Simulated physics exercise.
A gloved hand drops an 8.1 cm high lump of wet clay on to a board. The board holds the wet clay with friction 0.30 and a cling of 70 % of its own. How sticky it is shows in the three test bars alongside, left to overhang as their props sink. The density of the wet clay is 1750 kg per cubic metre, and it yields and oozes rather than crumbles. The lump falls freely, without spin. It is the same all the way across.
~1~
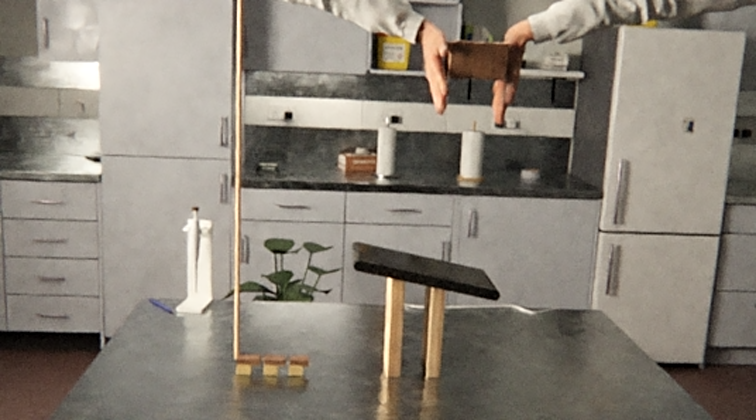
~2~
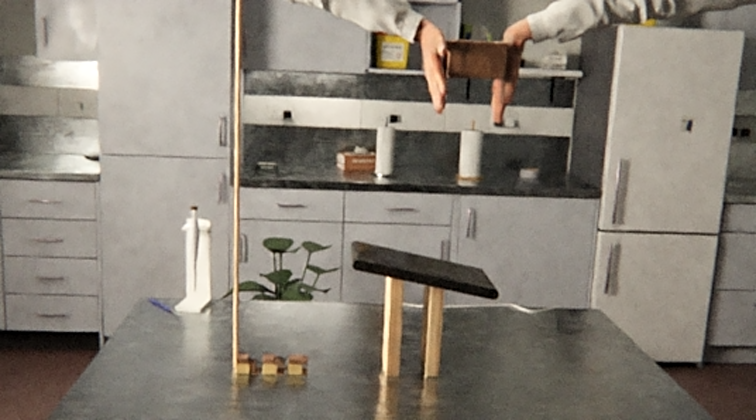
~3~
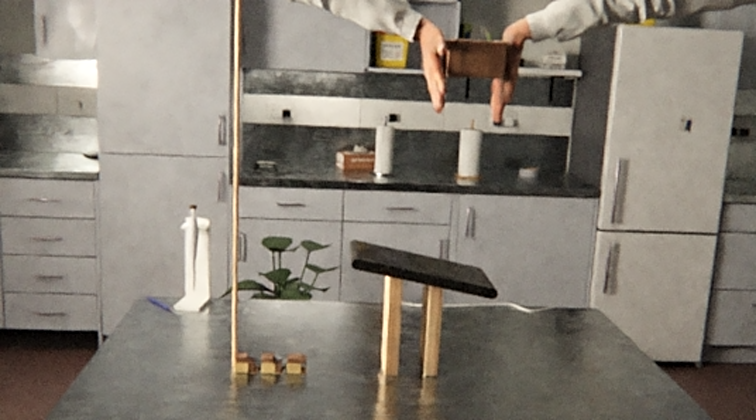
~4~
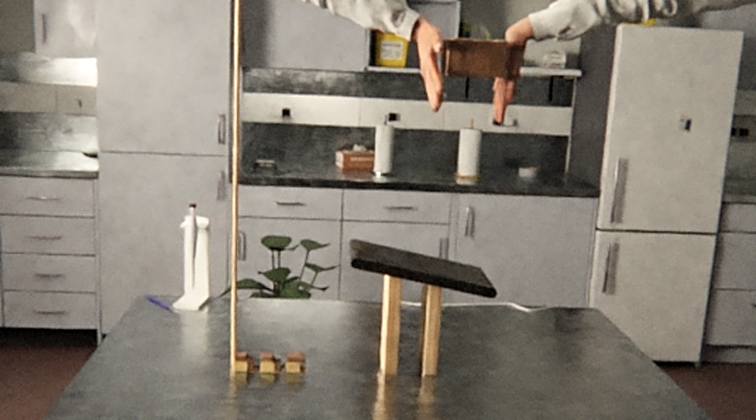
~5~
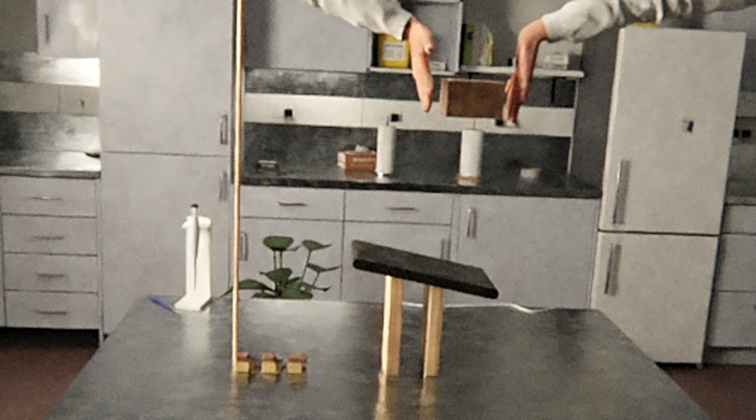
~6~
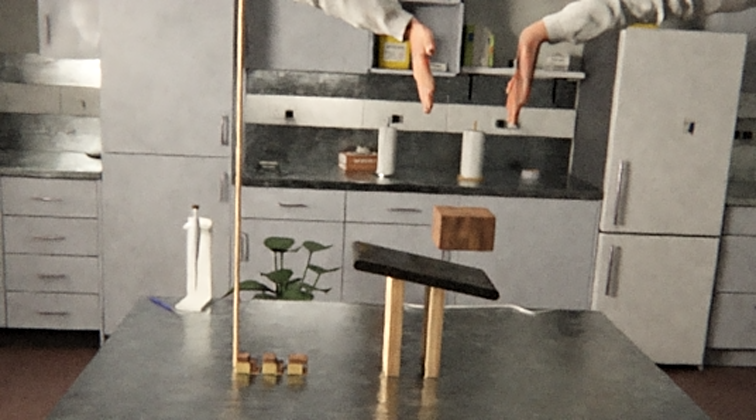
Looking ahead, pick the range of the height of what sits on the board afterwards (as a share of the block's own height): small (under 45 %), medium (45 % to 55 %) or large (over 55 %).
It comes out large: Over 55 %.
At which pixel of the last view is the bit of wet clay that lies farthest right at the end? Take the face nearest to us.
Near (496, 285).
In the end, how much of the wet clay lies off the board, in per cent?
Roughly 40 % off the board.
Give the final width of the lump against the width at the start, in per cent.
Some 150 %.
Last picture + 0.11 s, it stands 63 % of its first height and 13 % has gone off the board.
Last picture + 0.24 s, it stands 63 % of its first height and 38 % has gone off the board.
Last picture + 0.38 s, it stands 63 % of its first height and 38 % has gone off the board.
Last picture + 0.51 s, it stands 63 % of its first height and 38 % has gone off the board.
Last picture + 0.61 s, it stands 63 % of its first height and 38 % has gone off the board.
